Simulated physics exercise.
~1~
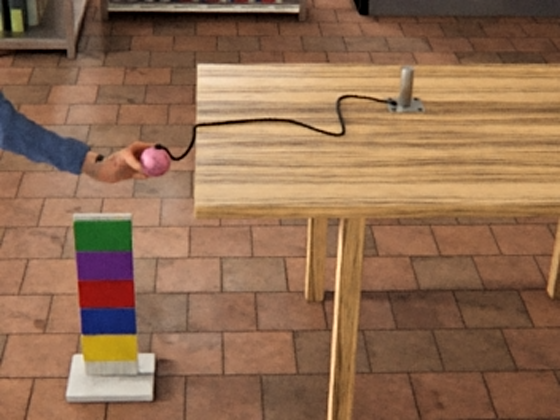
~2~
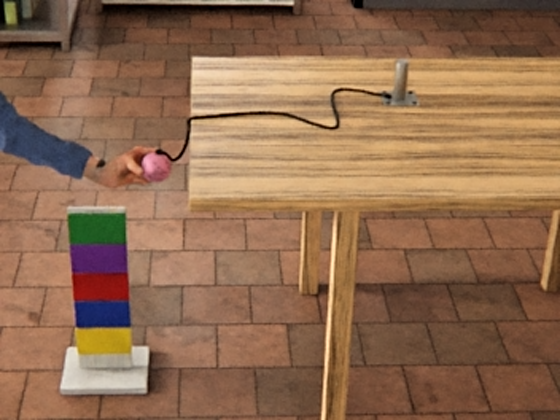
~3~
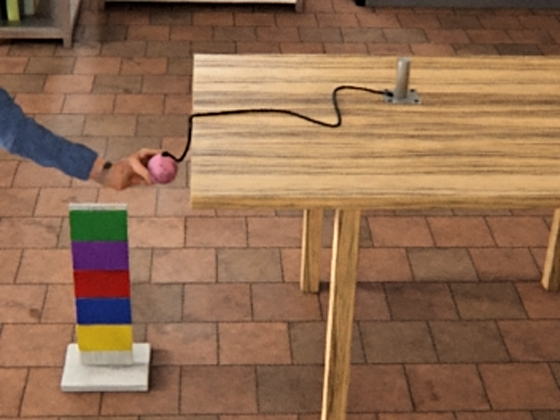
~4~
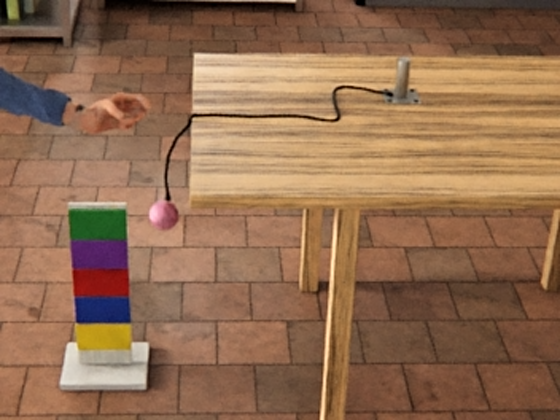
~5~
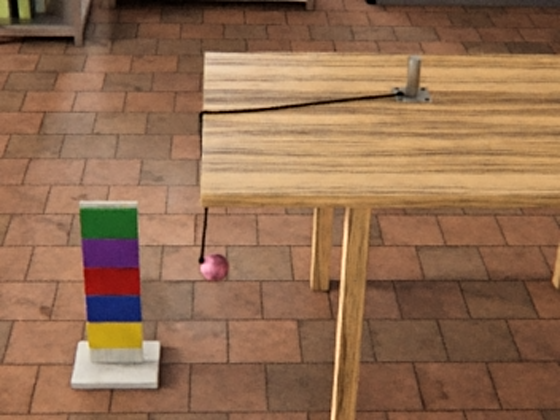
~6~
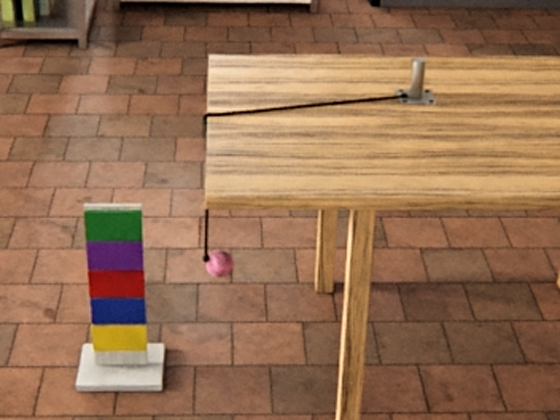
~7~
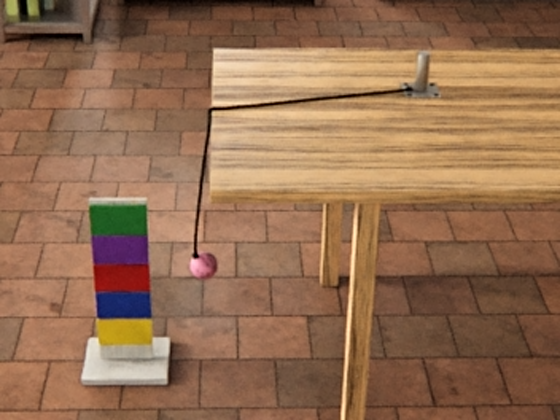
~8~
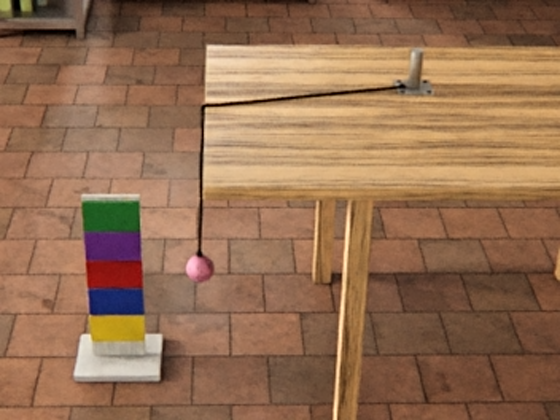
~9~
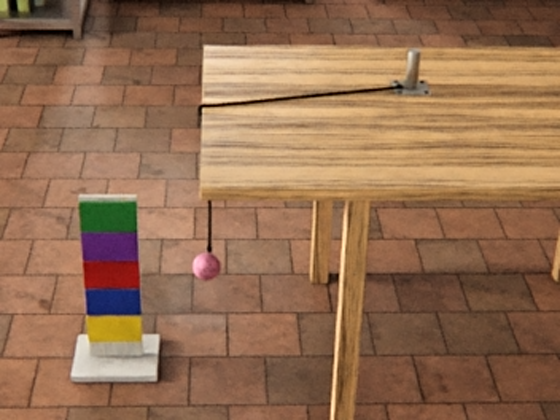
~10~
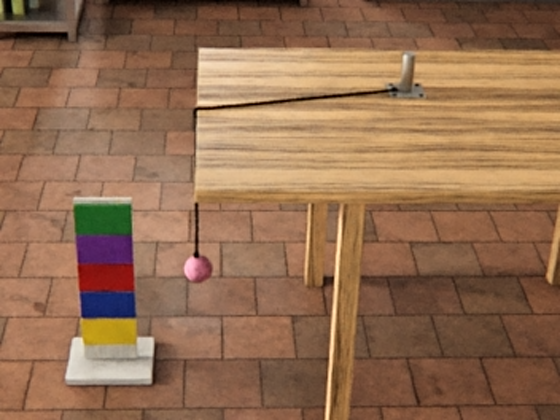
Beside a wooden table on a brick-paved floor, a hand held a pink ball on a slack black cord near a striped board, then let go and drew back; the ball dropped, swayed slightly and ended hanging level with the red band.
